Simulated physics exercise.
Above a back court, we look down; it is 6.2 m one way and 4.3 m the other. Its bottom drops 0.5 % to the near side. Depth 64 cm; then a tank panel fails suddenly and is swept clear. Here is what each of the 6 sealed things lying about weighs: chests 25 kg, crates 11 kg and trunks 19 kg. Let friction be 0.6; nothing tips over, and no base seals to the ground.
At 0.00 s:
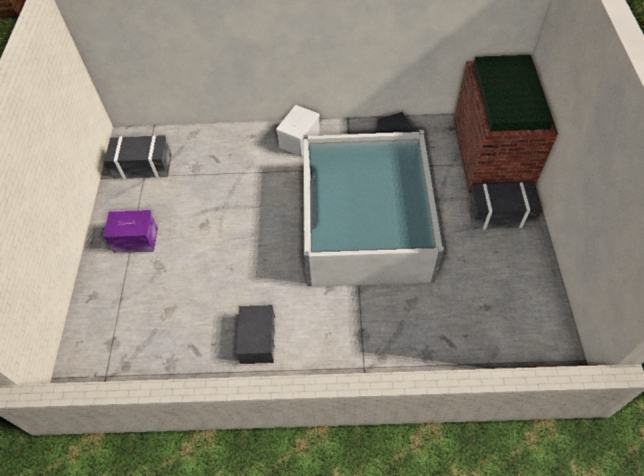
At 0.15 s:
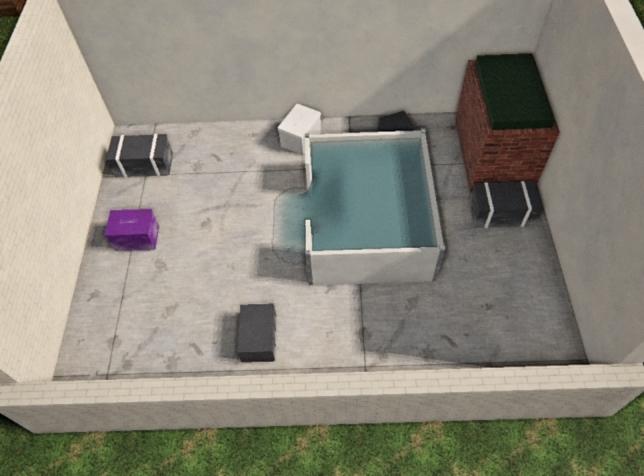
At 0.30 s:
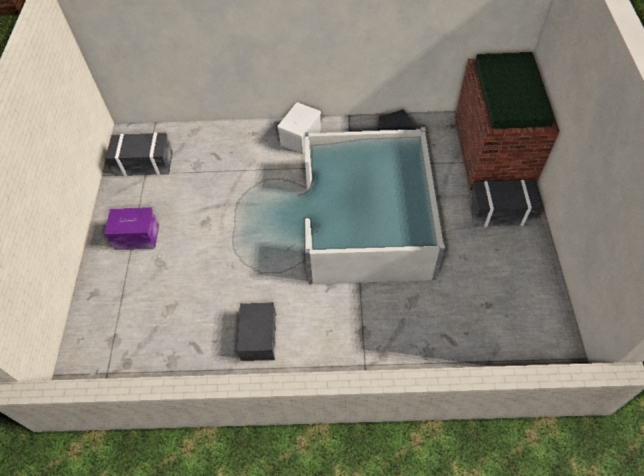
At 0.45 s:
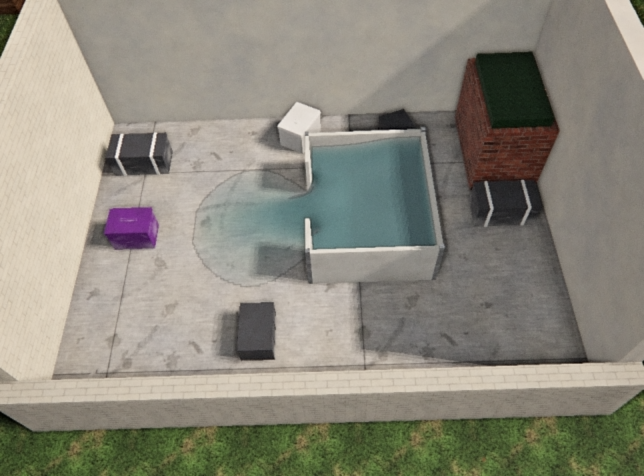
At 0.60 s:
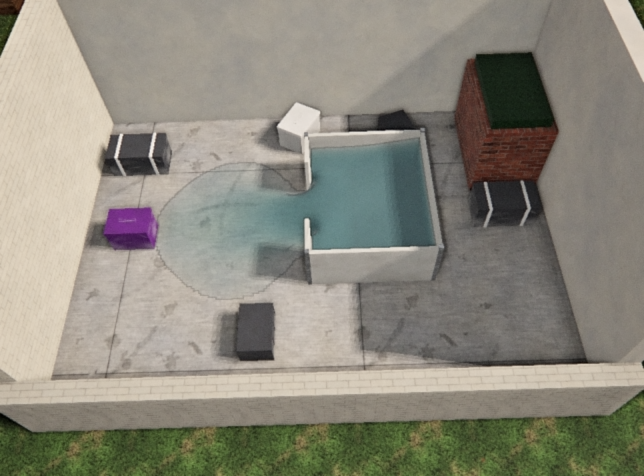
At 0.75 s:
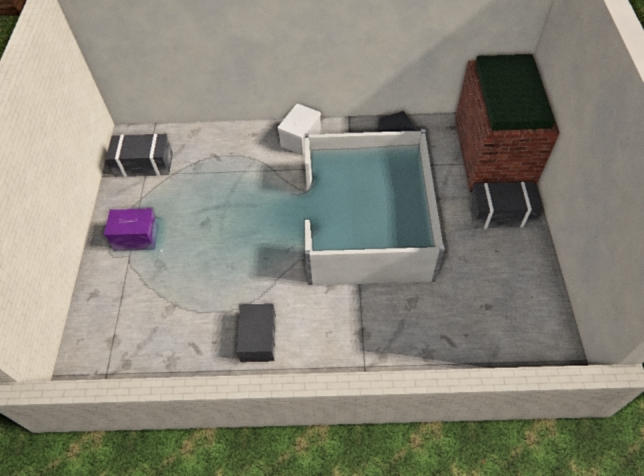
A pale-walled back court with a grey paved floor and grass along its near side is seen from high above by a still camera. A square tank of blue-green water stands near the middle, with a purple chest and dark boxes around it, a white box behind and a brick block at right. Water pours through a gap in the tank's left side and spreads leftward in a widening rounded sheet, reaching the chest, while the boxes stay still.
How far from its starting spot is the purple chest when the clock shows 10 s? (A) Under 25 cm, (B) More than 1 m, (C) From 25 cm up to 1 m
The answer is B.
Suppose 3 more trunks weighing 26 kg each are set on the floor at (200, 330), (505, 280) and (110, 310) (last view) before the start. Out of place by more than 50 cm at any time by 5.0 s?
In sequence: Goes beyond; stays within; goes beyond.
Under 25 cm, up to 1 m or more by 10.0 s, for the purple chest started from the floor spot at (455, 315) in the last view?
Outcome: It sits still.
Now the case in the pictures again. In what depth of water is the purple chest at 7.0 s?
6 cm, roughly.
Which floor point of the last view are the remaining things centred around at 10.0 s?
I'd say about (356, 232) in the last view.
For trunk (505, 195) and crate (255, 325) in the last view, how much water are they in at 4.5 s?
Depth approx. 0 cm / 4 cm.
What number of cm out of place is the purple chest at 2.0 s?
I'd guess some 50 cm by then.
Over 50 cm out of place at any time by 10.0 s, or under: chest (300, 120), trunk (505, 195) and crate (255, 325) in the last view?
Taking them in order: Fell shy, fell shy and exceeded.
After 2.0 s the purple chest is near (92, 231), 0.5 m from its start, afloat; 2 afloat.
After 4.5 s the purple chest is near (120, 356), 1.9 m from its start, afloat; 2 afloat.
After 7.0 s the purple chest is near (298, 348), 2.8 m from its start, aground; 1 afloat.
After 10.0 s the purple chest is near (301, 347), 2.9 m from its start, aground; 4 afloat.
